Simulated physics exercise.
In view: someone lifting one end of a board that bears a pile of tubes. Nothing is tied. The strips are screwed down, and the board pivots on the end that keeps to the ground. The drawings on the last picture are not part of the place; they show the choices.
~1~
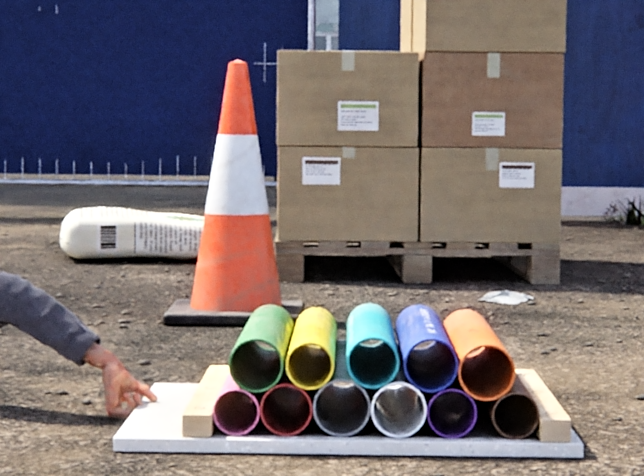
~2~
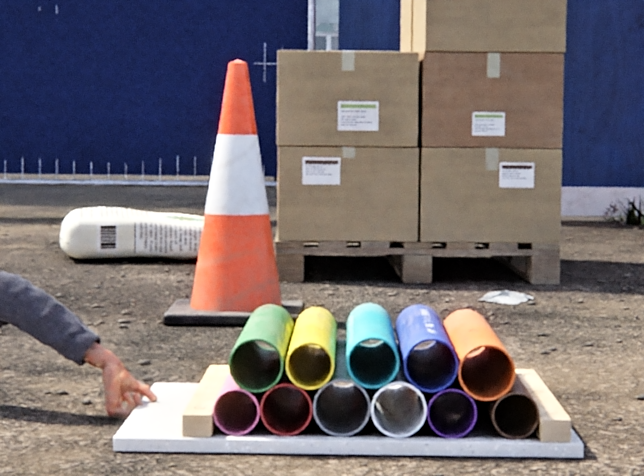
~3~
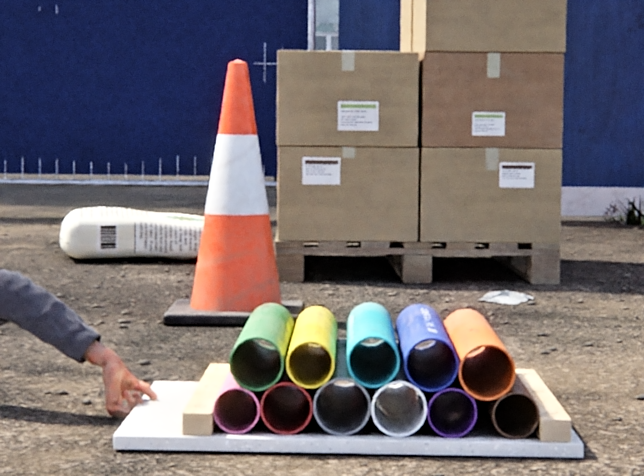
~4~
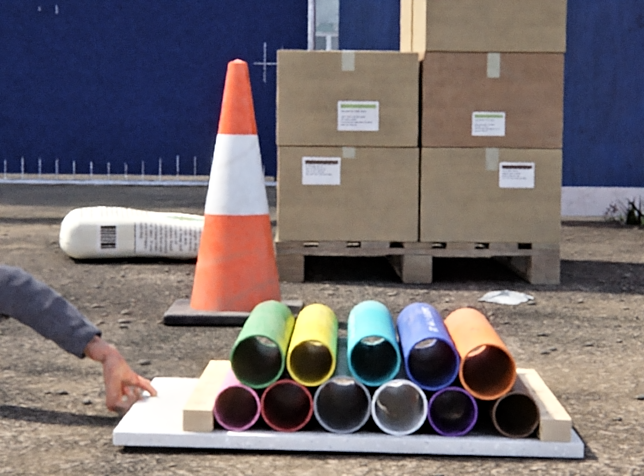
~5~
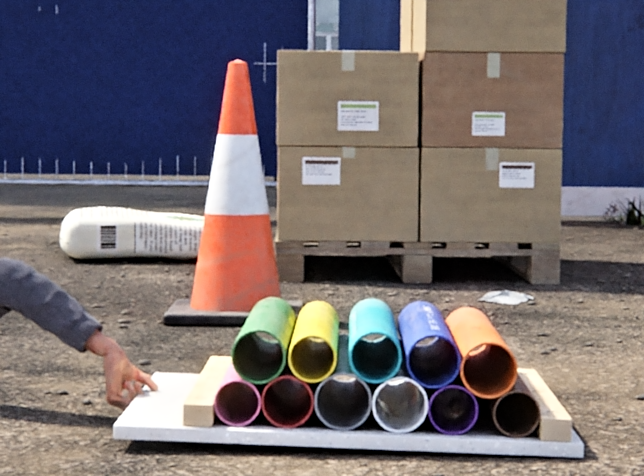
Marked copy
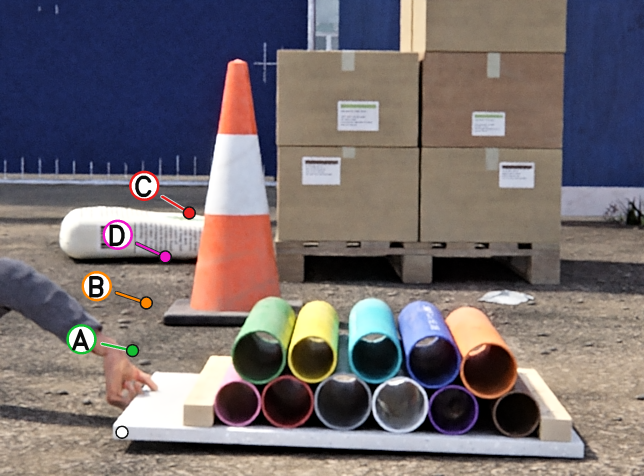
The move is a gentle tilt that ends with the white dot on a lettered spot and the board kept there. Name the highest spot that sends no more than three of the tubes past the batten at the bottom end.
Mark C is as high as it can go.
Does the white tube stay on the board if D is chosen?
Yes, with D.
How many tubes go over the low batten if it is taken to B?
It comes to one.
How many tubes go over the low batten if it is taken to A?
It comes to one.
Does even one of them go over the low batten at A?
Yes.
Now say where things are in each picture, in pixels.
Yellow tube (310, 366); orange tube (487, 372); green tube (256, 365), in the first frame.
Green tube (256, 365); blue tube (431, 365), in the second frame.
Board (348, 405); pink tube (236, 410); red tube (286, 408); orange tube (487, 372), in the third frame.
Board (348, 404); pink tube (237, 407); red tube (287, 406), in the fourth frame.
Board (349, 401); pink tube (238, 402); red tube (287, 402), in the fifth frame.
On the copy, A at (133, 351); B at (147, 303); C at (189, 213); D at (165, 257); the white dot at (122, 432).
On C. First, board at 18°.
Then, board at 31°.
Finally, board at 31°, three over the low batten (orange, blue, turquoise).
By contrast, A one over the low batten (orange); B one over the low batten (orange); D two over the low batten (orange, blue).
